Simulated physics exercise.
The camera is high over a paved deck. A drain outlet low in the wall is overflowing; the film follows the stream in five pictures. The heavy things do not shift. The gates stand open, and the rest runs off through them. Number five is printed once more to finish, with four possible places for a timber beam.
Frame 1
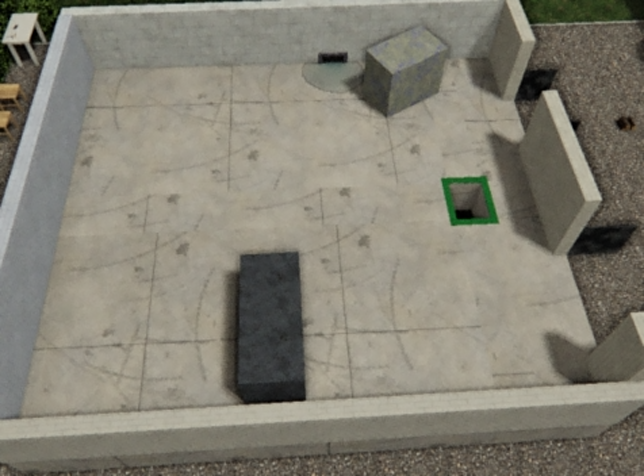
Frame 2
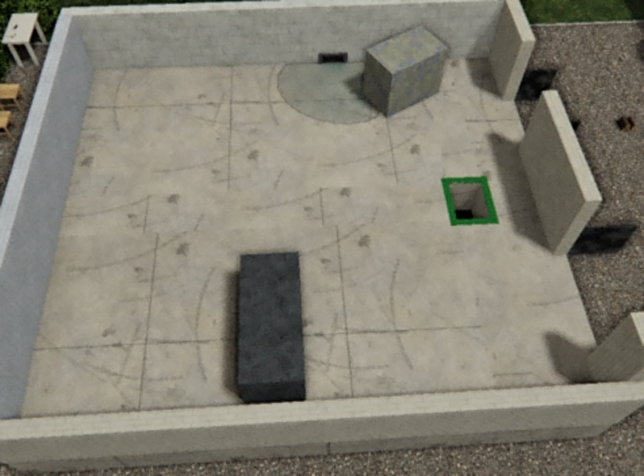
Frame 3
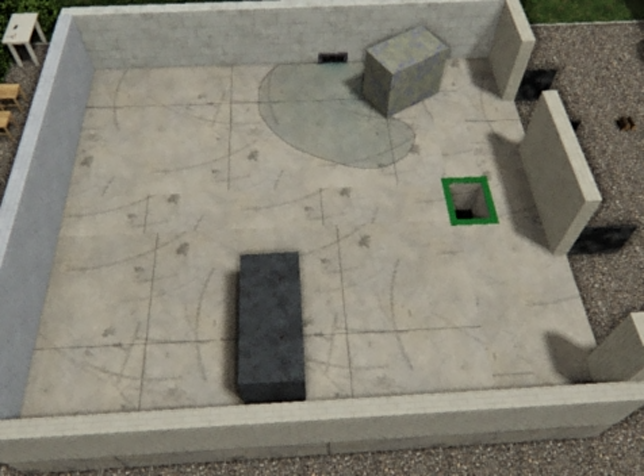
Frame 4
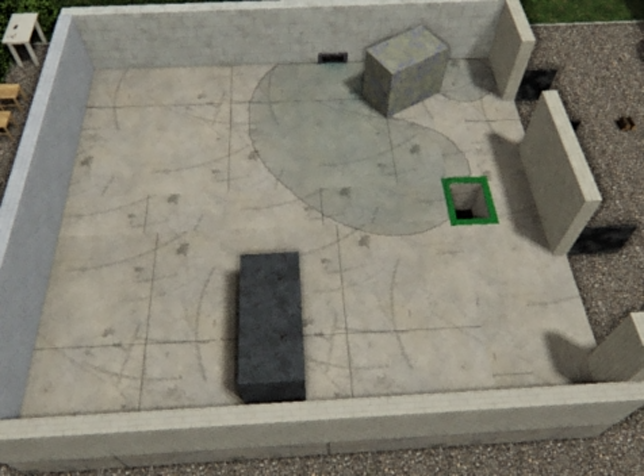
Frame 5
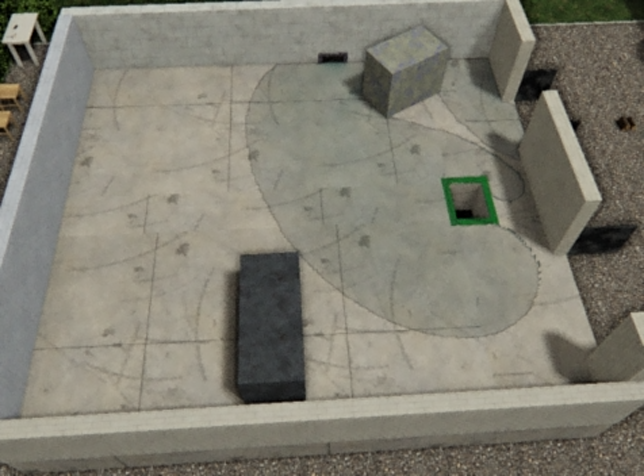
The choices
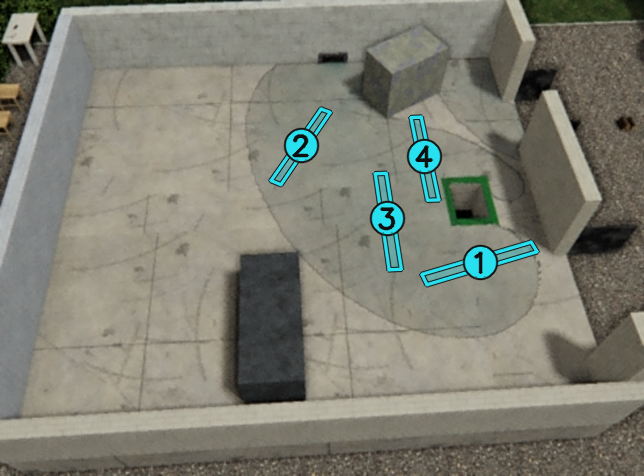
A paved, pale stone deck enclosed by low walls with gaps along the right side is seen from high above by a still camera. A dark block stands near the front, a grey-green block by the back wall beside a small dark outlet, and a green-edged square pit at right. Thin greyish water spreads from the outlet, curves around the grey-green block, widens forward and rightward, and reaches the pit, surrounding it.
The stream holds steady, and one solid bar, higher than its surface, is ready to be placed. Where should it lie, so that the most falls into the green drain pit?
1 works best here.
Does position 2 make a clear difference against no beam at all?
No, it changes little.
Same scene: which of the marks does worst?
It is 4.
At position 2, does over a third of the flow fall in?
No, it does not.
On the marked copy, 1 from (424, 279) to (534, 246); 2 from (275, 182) to (325, 110); 3 from (395, 269) to (380, 173); 4 from (433, 200) to (416, 117).
With 1, about 37 % of the stream runs into the green drain pit, about 62 % out by the gates.
With 2, about 19 % of the stream runs into the green drain pit, about 78 % out by the gates.
With 3, about 20 % of the stream runs into the green drain pit, about 79 % out by the gates.
With 4, about 2 % of the stream runs into the green drain pit, about 97 % out by the gates.
